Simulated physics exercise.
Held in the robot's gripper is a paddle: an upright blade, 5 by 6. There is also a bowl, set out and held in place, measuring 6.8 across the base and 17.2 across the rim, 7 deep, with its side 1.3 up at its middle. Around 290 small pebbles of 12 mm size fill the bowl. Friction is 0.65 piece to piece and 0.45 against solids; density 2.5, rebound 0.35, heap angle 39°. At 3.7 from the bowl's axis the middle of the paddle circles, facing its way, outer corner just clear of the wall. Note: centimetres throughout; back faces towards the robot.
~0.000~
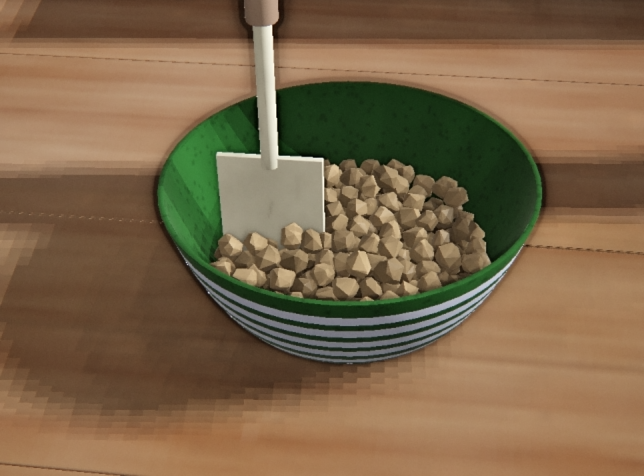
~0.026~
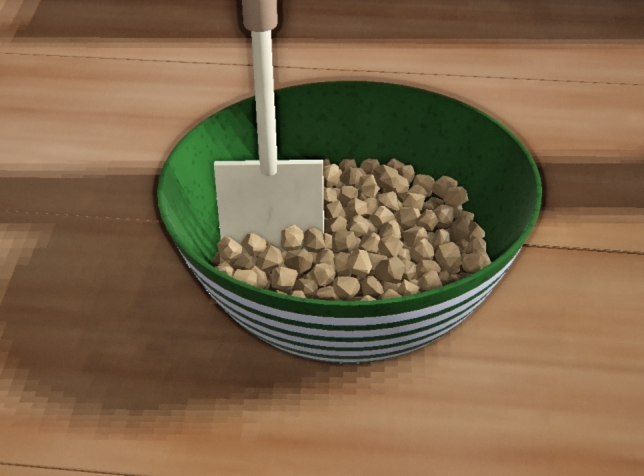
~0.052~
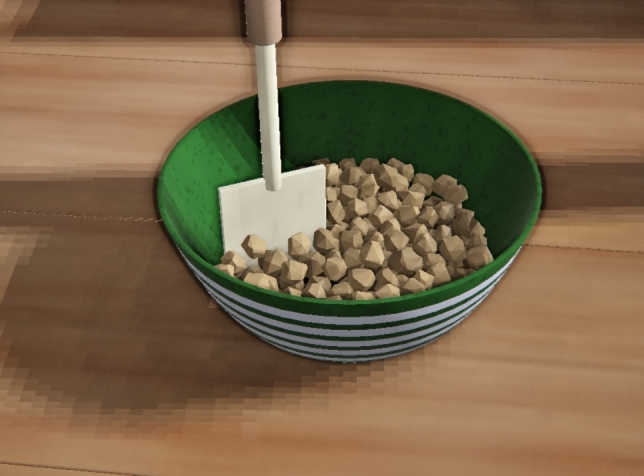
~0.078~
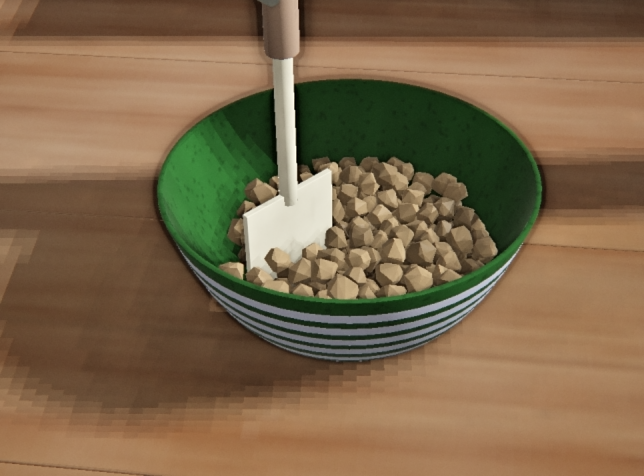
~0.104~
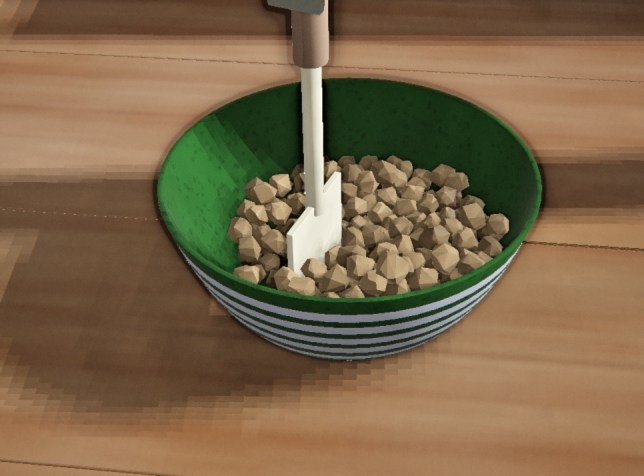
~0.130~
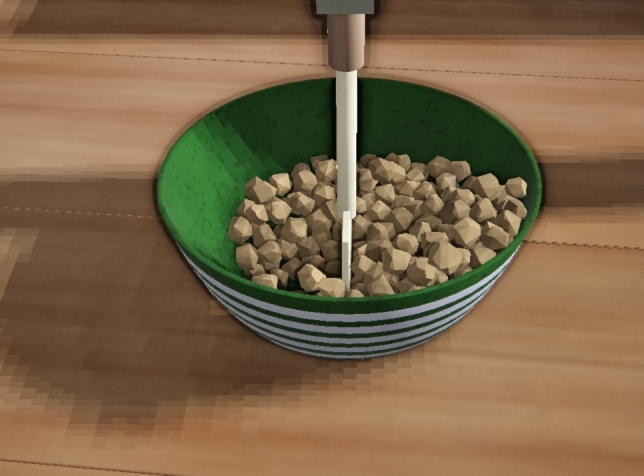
A robot's gripper sweeps a white paddle rightward through small tan pebbles in a green bowl.
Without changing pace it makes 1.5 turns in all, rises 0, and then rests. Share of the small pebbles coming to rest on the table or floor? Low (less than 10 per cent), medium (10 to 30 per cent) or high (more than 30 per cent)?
The share is high, more than 30 per cent.
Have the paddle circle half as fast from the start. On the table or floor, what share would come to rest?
15 per cent.
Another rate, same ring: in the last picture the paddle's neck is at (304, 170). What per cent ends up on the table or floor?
Roughly 25 percent of it.
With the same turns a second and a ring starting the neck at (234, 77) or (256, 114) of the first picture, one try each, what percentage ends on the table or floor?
Close to 0 per cent for the first and close to 35 per cent for the second.
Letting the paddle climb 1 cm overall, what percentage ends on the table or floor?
It comes to some 35 per cent.
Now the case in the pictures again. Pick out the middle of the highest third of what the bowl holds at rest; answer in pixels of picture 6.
Close to (419, 178).
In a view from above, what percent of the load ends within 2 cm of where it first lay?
Near 5 % of the pieces.
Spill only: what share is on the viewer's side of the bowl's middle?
Around 40 percent of the pieces.
By 0.33 s, 266° round, highest piece 10 above the table; 240 in the bowl, 13 on the table or floor, 39 in flight or on the tool.
By 0.53 s, 77° round, highest piece 10 above the table; 191 in the bowl, 80 on the table or floor, 21 in flight or on the tool.
By 0.82 s, 180° round, highest piece 6 above the table; 167 in the bowl, 124 on the table or floor, 1 in flight or on the tool.
By 1.52 s, 180° round, highest piece 6 above the table; 167 in the bowl, 125 on the table or floor.
Final count, 167 in the bowl, 125 on the table or floor. That is 43 % on the table or floor.
